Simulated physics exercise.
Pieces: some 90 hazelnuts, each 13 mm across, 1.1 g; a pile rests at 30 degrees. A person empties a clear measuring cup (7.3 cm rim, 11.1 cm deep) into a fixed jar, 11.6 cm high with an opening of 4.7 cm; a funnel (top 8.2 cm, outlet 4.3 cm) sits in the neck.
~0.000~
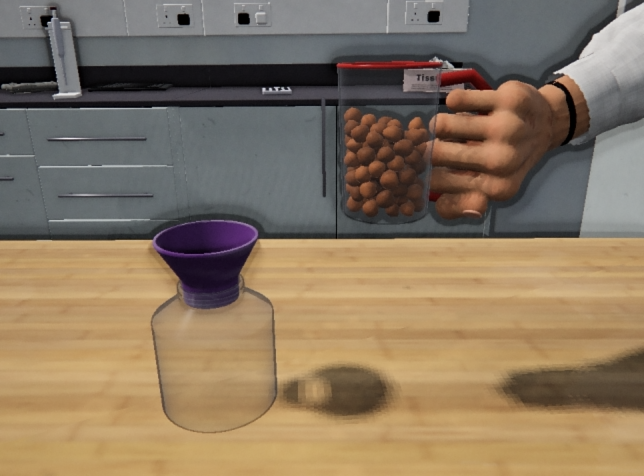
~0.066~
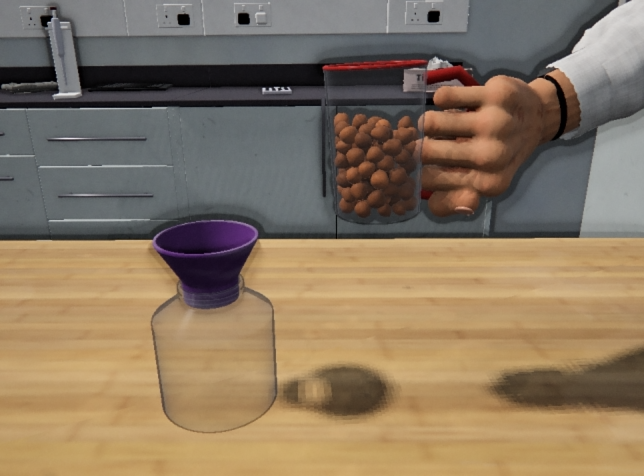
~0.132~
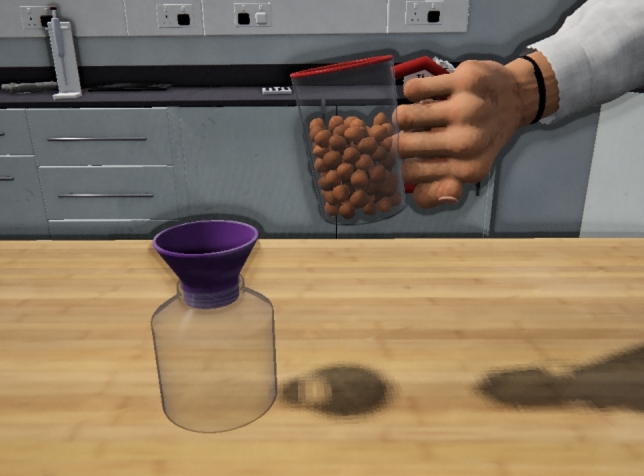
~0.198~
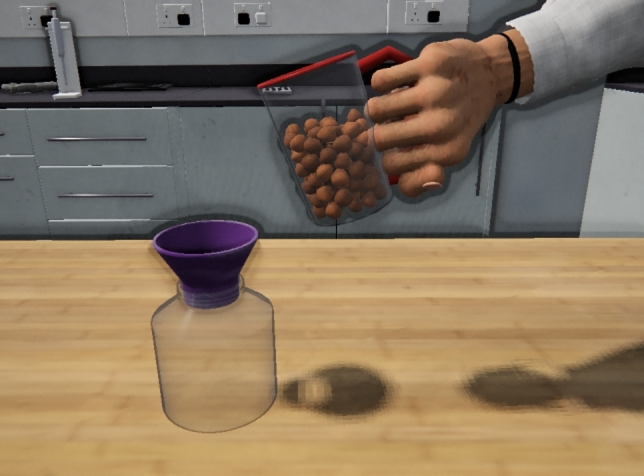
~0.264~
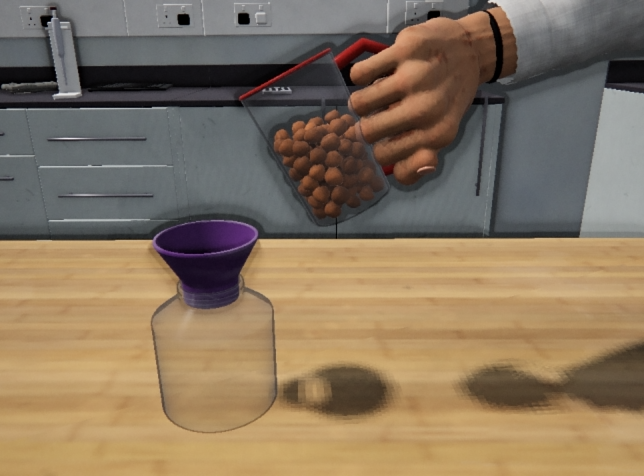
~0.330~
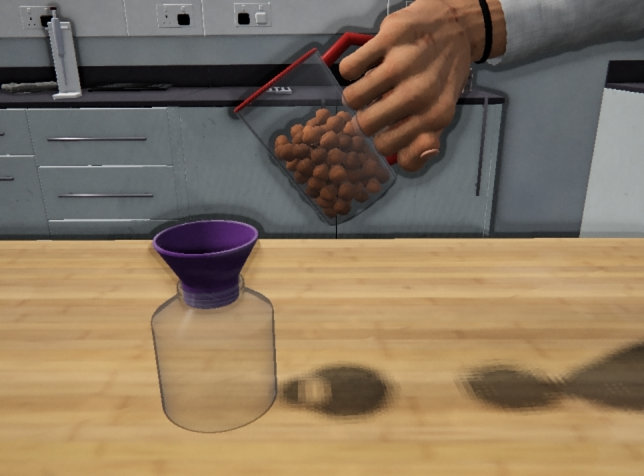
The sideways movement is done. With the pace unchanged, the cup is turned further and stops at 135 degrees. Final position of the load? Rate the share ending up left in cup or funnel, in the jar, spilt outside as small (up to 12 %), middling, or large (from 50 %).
Still above - small, jar - middling, spilt - large.
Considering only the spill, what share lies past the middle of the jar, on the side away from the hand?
Some 10 per cent of the spill lies beyond the centre.
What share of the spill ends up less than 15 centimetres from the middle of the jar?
That comes to something like 30 in a hundred.
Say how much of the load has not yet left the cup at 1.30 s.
Estimate: Some 0 %.
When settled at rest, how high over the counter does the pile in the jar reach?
I'd put it near 2.0 centimetres.
After 0.70 s, tilt 84 degrees; the cup holds 100 %, the jar 0 %.
Then, at 0.95 s, tilt 117 degrees; the cup holds 85 %, the jar 0 %.
After 1.30 s, tilt 135 degrees; the cup holds 0 %, the jar 25 %.
In the end, at 2.4 s, still above 0 %, jar 30 %, spilt 70 %.
